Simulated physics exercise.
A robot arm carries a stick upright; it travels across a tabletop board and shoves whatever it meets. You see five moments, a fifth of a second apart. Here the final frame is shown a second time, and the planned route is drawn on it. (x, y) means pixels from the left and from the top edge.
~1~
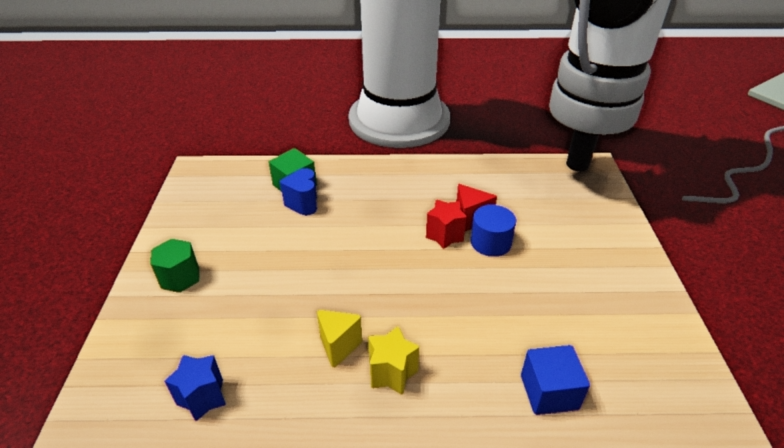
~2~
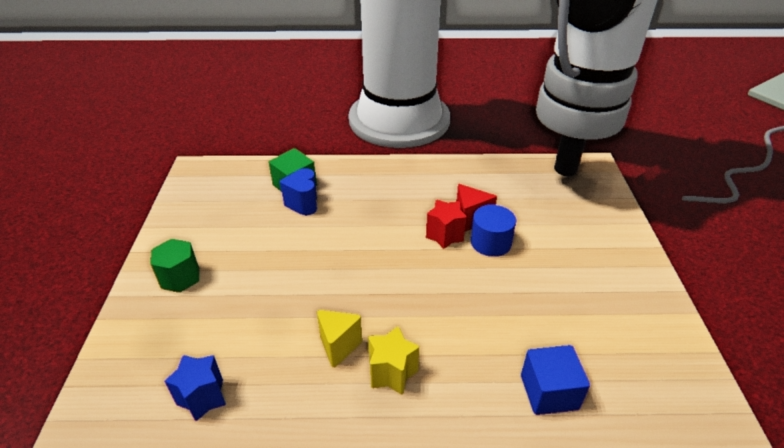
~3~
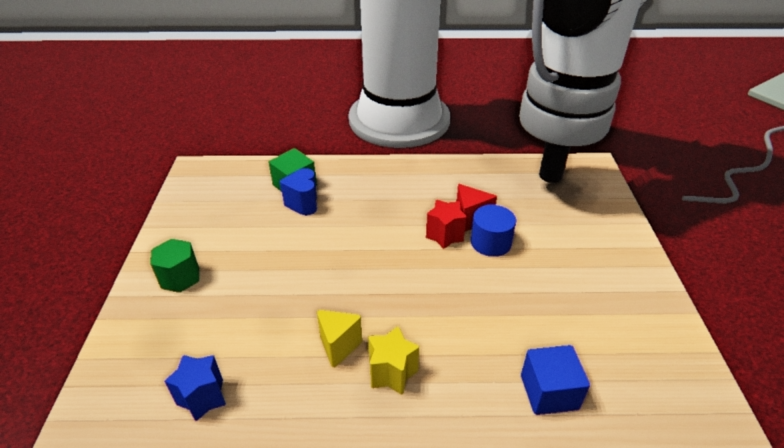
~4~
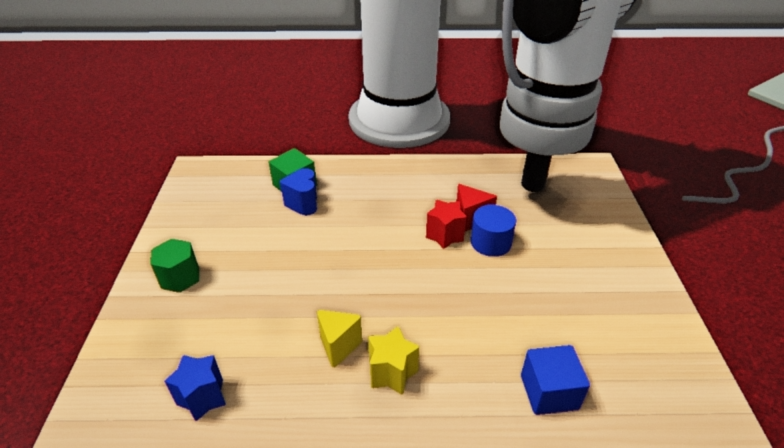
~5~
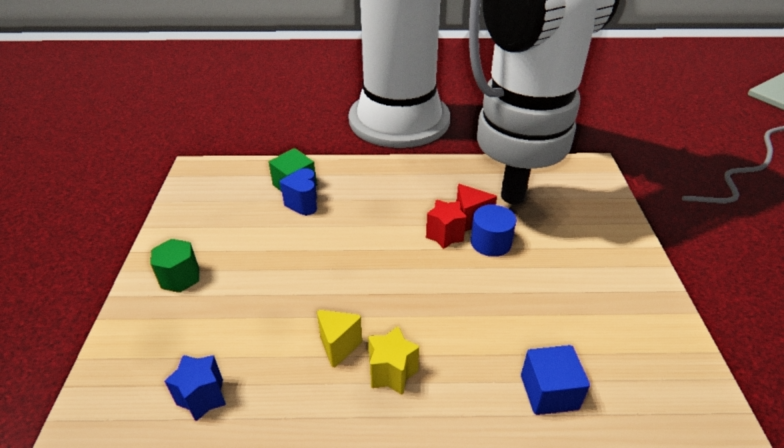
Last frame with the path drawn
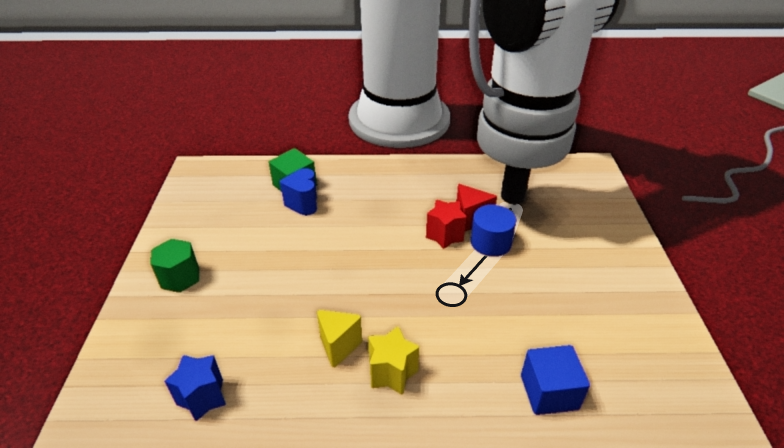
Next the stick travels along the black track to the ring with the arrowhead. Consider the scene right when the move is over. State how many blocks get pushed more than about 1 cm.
1 block.
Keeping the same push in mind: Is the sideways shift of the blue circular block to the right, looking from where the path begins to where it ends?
Yes, that is how it ends up.
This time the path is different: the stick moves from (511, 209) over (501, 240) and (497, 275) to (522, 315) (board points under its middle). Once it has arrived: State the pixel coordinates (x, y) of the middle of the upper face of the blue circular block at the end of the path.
I think it will end close to (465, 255).
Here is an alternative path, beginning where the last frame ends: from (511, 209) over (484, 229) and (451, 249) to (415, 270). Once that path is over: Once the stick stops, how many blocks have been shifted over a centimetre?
I'd say three or more blocks get moved.
The drawn path runs from (511, 209) through (499, 237) and (478, 265) to (451, 295).
On the path given first. One third of the way, stick (501, 226); blue circular block (486, 231).
Two thirds of the way, stick (479, 254); blue circular block (459, 259).
At the end, stick (453, 283); red three-sided block not moved; blue circular block (425, 288).
